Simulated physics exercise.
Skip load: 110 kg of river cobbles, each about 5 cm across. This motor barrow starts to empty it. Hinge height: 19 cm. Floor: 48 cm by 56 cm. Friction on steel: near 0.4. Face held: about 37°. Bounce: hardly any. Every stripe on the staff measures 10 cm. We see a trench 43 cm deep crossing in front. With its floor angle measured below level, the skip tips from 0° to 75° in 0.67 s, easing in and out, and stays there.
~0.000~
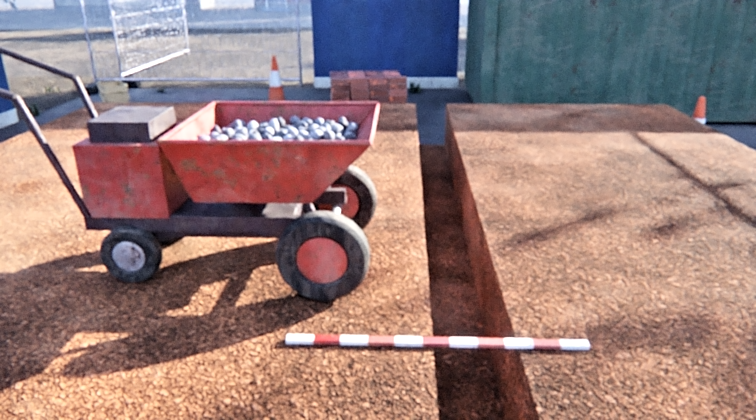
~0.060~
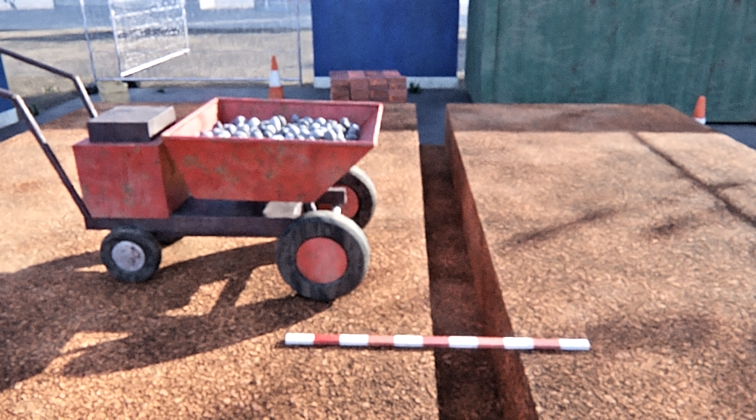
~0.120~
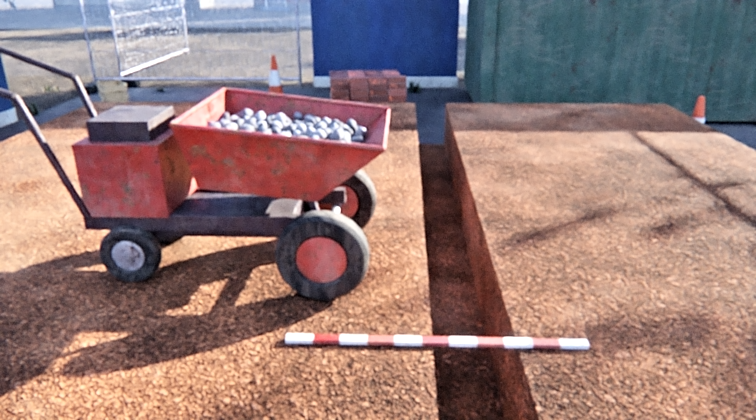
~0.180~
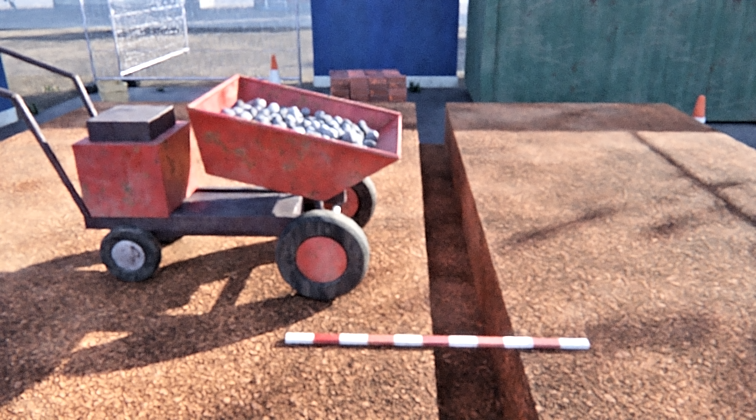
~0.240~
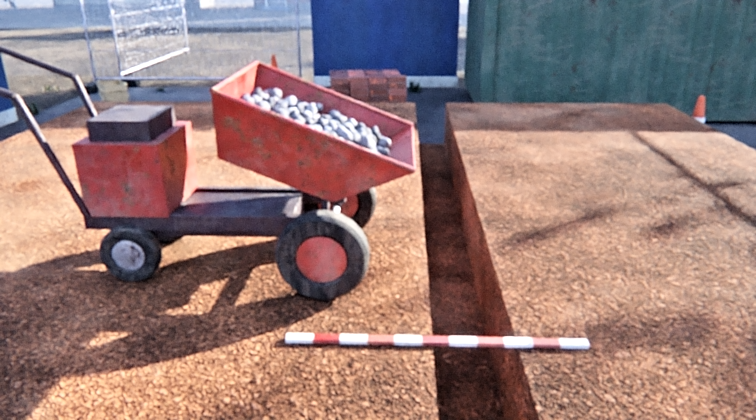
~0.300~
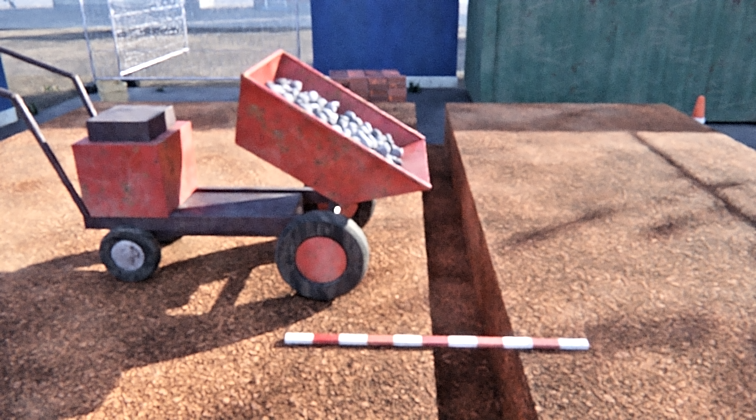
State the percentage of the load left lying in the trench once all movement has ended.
The share left there is about 58 per cent.
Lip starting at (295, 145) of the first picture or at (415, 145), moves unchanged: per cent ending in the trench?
Result: Close to 70 then close to 15 per cent.
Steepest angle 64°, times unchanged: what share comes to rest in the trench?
In that case around 55 percent.
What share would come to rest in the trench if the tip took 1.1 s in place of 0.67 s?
With that change, it comes to around 70 per cent.
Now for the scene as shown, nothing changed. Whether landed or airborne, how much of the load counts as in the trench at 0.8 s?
By that moment, roughly 30 per cent of the load.
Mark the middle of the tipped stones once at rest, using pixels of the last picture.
I'd put it close to (484, 325).
After 0.5 s the floor is at 63°; 100 % in the skip; the foremost stones are at (438, 207).
After 0.8 s the floor is at 75°; 59 % in the skip, 29 % in the trench, 12 % past the trench; the foremost stones are at (528, 265).
After 1.1 s the floor is at 75°; 2 % in the skip, 54 % in the trench, 43 % past the trench; the foremost stones are at (685, 268).
After 3.1 s the floor is at 75°; 0 % in the skip, 58 % in the trench, 42 % past the trench; the foremost stones are past the picture's edge.
